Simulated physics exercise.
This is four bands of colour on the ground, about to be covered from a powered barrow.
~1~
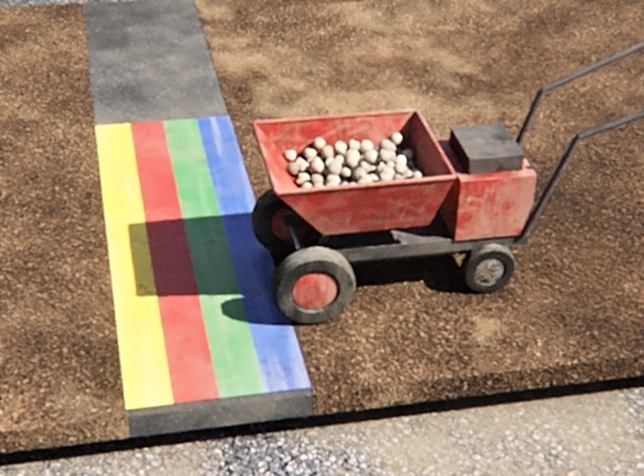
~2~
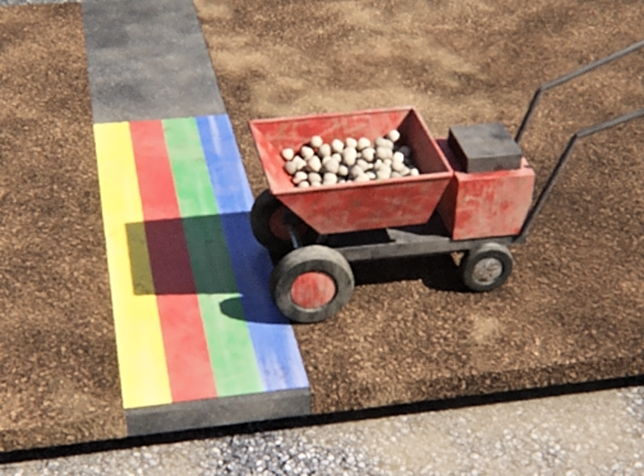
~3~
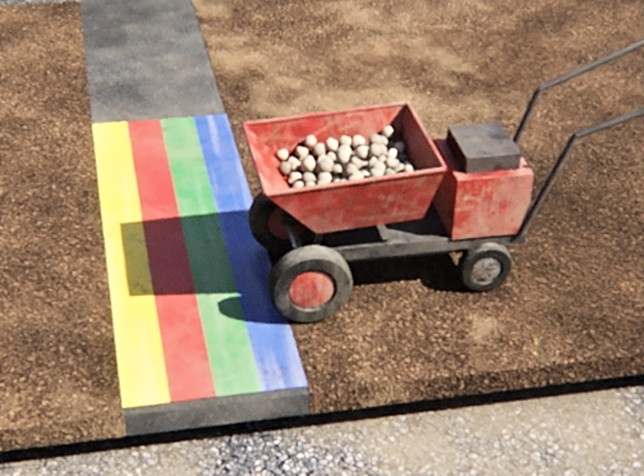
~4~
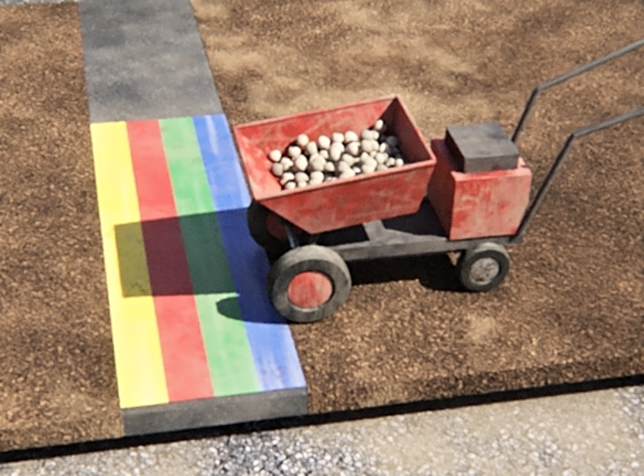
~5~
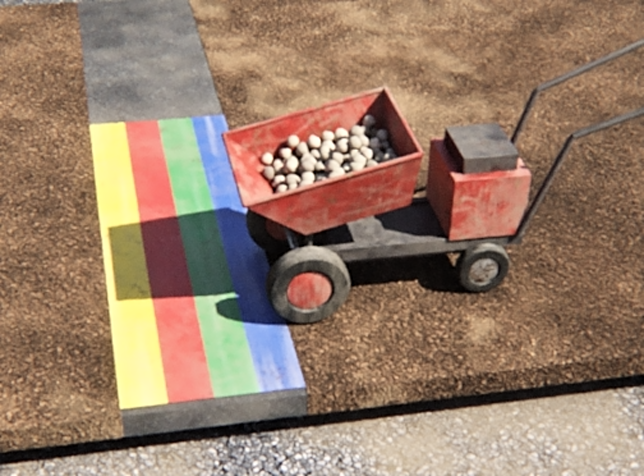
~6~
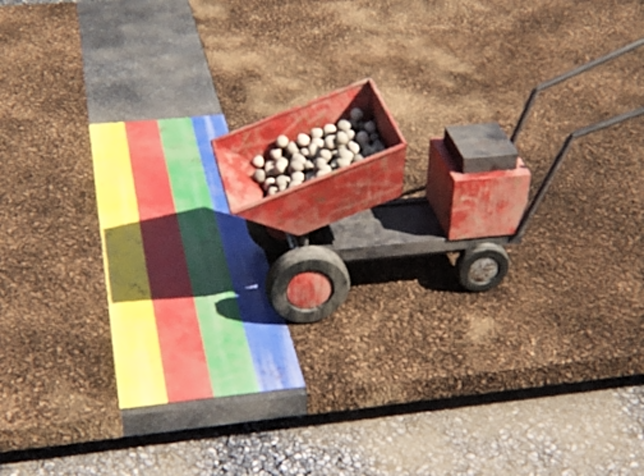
The clip shows a red powered barrow loaded with pale rounded stones beside yellow, red, green and blue bands on the ground; its skip starts level, then gradually tilts down toward the left, the stones still inside.
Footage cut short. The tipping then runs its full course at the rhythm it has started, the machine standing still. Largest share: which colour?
Colour: Yellow.
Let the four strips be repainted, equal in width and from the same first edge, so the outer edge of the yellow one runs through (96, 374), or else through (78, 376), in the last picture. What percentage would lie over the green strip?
Near 0 % and 10 %.
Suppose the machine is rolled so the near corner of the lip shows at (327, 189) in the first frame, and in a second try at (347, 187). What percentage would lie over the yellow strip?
About 20 %, then 10 %.
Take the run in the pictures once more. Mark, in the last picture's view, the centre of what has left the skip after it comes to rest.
The centre comes to rest near (132, 292).
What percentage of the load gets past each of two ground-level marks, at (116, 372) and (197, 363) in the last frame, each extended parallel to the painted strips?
Roughly 20 and 90 percent.
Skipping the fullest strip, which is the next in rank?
That would be that red strip.
Just after the last frame, skip tipped steeply; every one in the skip.
A moment on, skip tipped steeply; the larger part in the skip; about a tenth over the red strip; about a tenth over the yellow strip; just a few off the paint.
Further on, skip tipped right over; about a tenth in the skip; roughly a quarter over the red strip; roughly a third over the yellow strip; roughly a quarter off the paint.
When it is over, skip tipped right over; about a tenth in the skip; not one over the blue strip; just a few over the green strip; roughly a quarter over the red strip; roughly a third over the yellow strip; roughly a quarter off the paint.
